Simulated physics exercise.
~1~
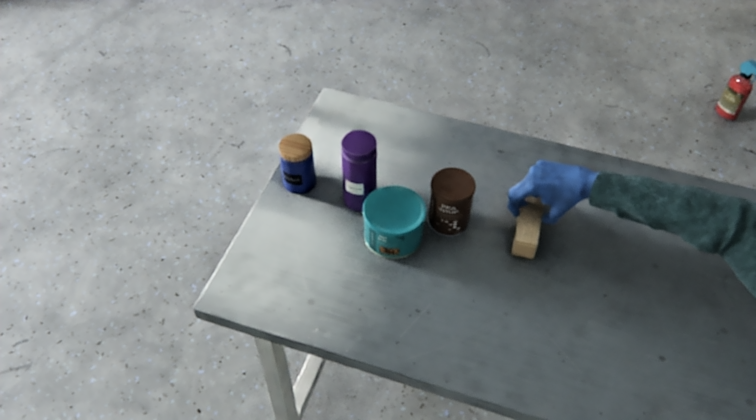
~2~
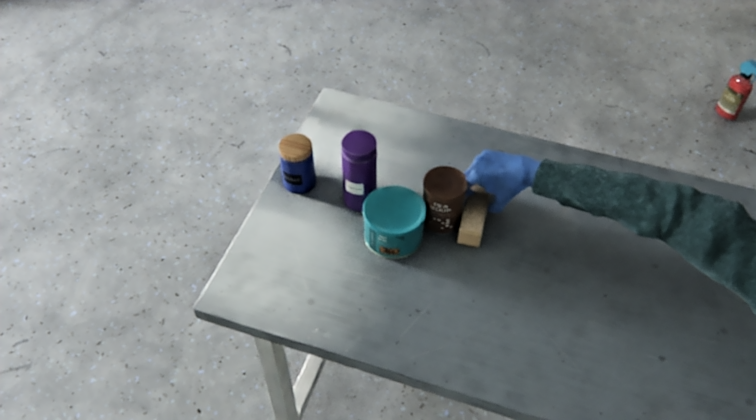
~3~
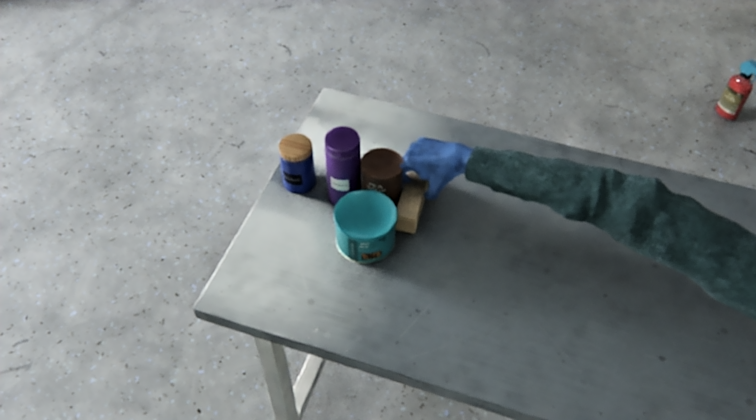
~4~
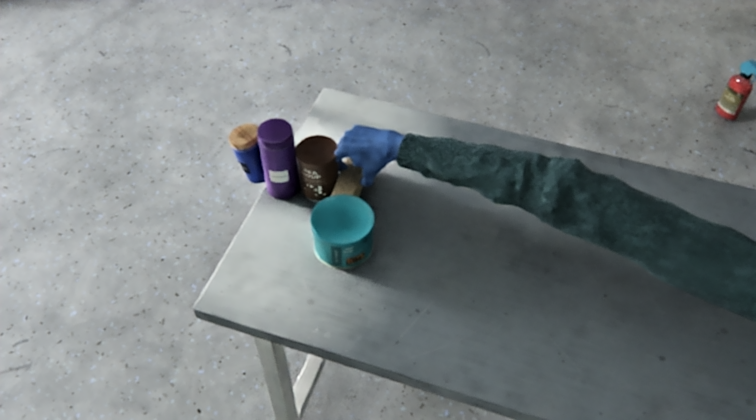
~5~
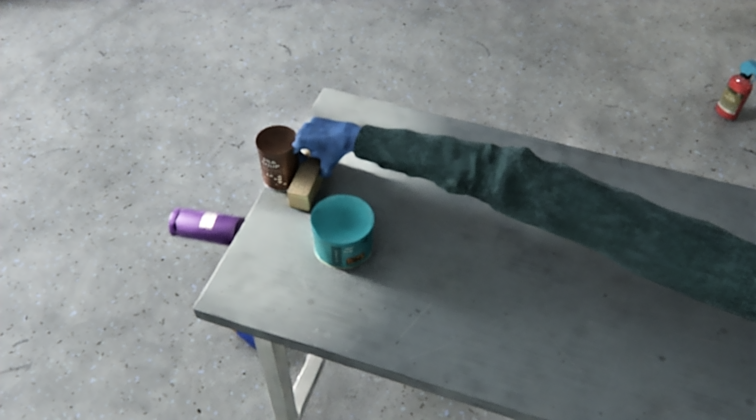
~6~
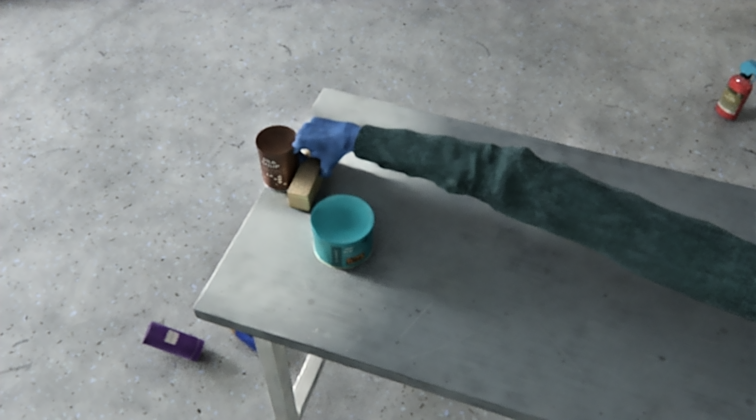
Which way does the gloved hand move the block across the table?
The gloved hand moves the block to the left, toward the end of the table.
A gloved hand pushes a block left, knocking the purple and blue jars off the table.
